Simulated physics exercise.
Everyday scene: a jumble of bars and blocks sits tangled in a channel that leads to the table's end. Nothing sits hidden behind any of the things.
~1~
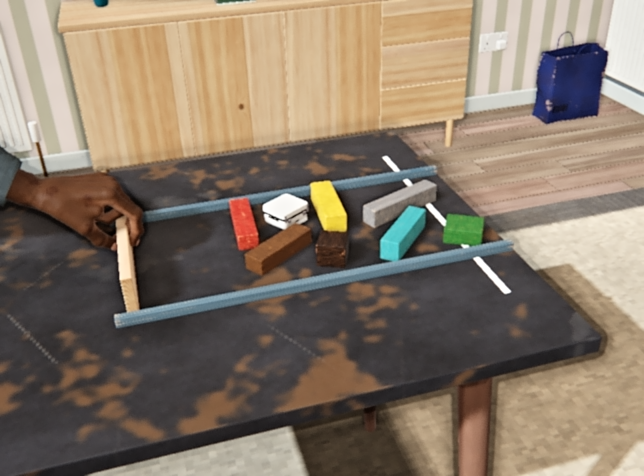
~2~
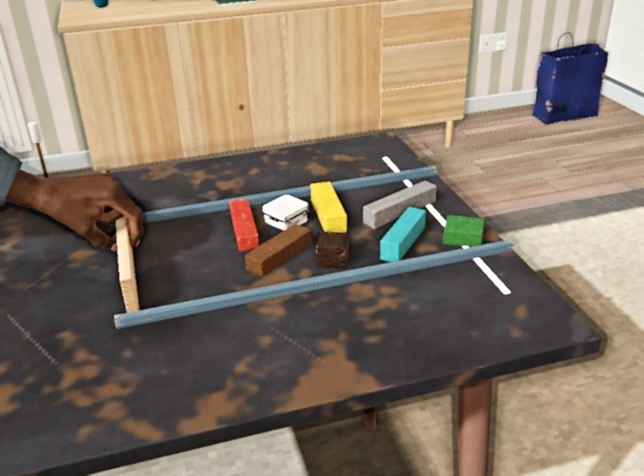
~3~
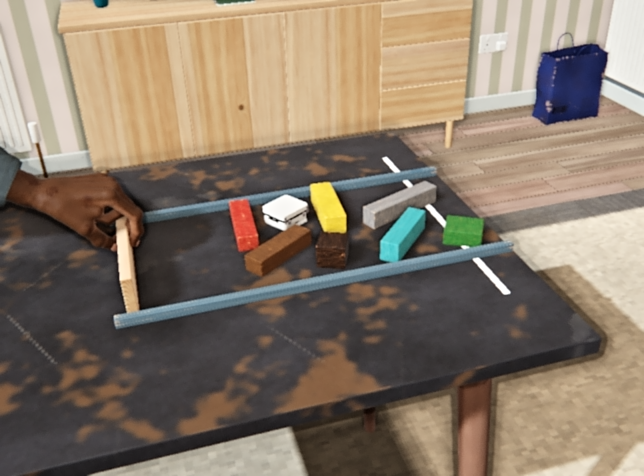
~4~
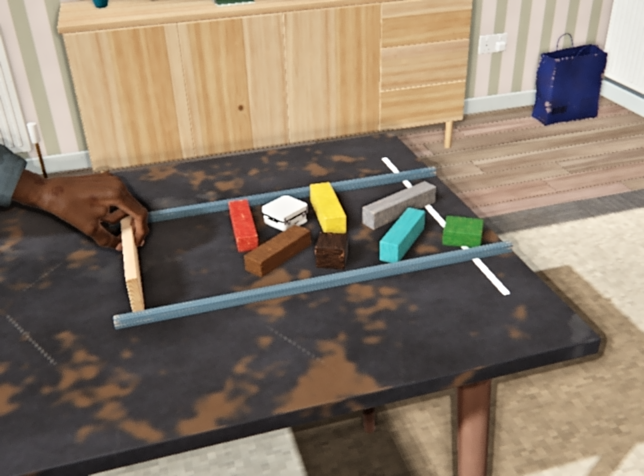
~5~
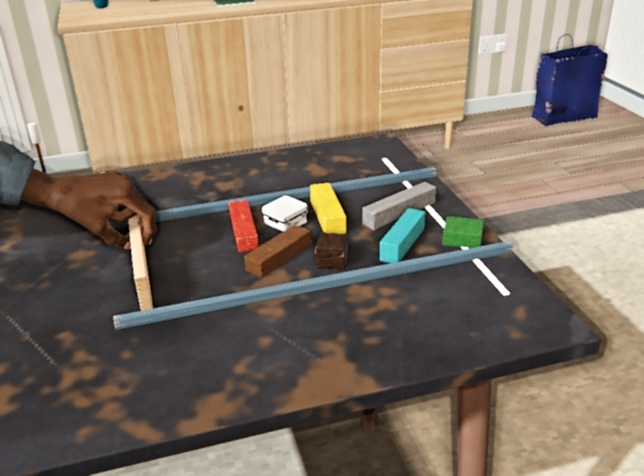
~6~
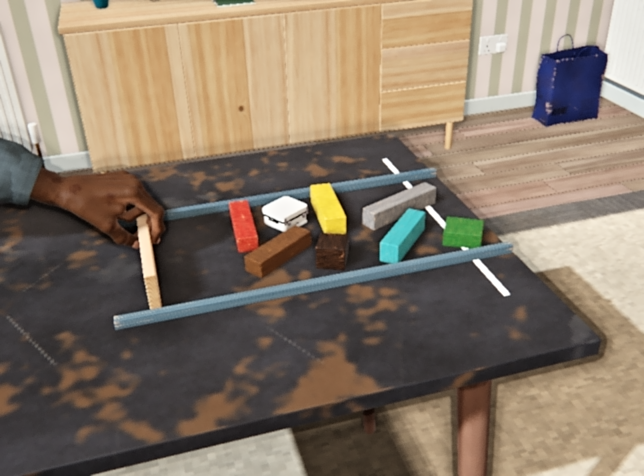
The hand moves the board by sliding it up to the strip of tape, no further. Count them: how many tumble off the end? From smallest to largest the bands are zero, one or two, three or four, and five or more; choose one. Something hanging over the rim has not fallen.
The right band is three or four.
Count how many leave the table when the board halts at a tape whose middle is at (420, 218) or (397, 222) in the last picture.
In that order 3 and 1.
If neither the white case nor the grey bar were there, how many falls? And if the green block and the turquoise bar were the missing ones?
Count: 3 (first case); 2 (second).
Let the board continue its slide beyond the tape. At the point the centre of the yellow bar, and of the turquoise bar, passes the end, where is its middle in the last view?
Roughly (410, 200); roughly (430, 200).
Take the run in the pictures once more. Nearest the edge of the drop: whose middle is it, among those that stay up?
The white case is the one.
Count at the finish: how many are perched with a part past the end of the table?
Result: 2.
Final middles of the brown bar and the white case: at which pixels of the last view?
Okay, so first (466, 212), and next (452, 187).
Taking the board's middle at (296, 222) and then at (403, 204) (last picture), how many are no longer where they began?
Counts: 6 / 8.
Soon after, none off yet; green block at rest near (463, 233); grey bar at rest near (400, 205); turquoise bar at rest near (403, 236).
Then, none off yet; green block at rest near (463, 233); grey bar moved a little near (427, 199); turquoise bar moving near (408, 235).
Further on, none off yet; green block moved about its own width near (493, 224); grey bar on its side near (472, 208); turquoise bar moved about its own width near (463, 227).
At rest, the number that fall off is three or four; fallen, yellow bar, turquoise bar, grey bar and green block.
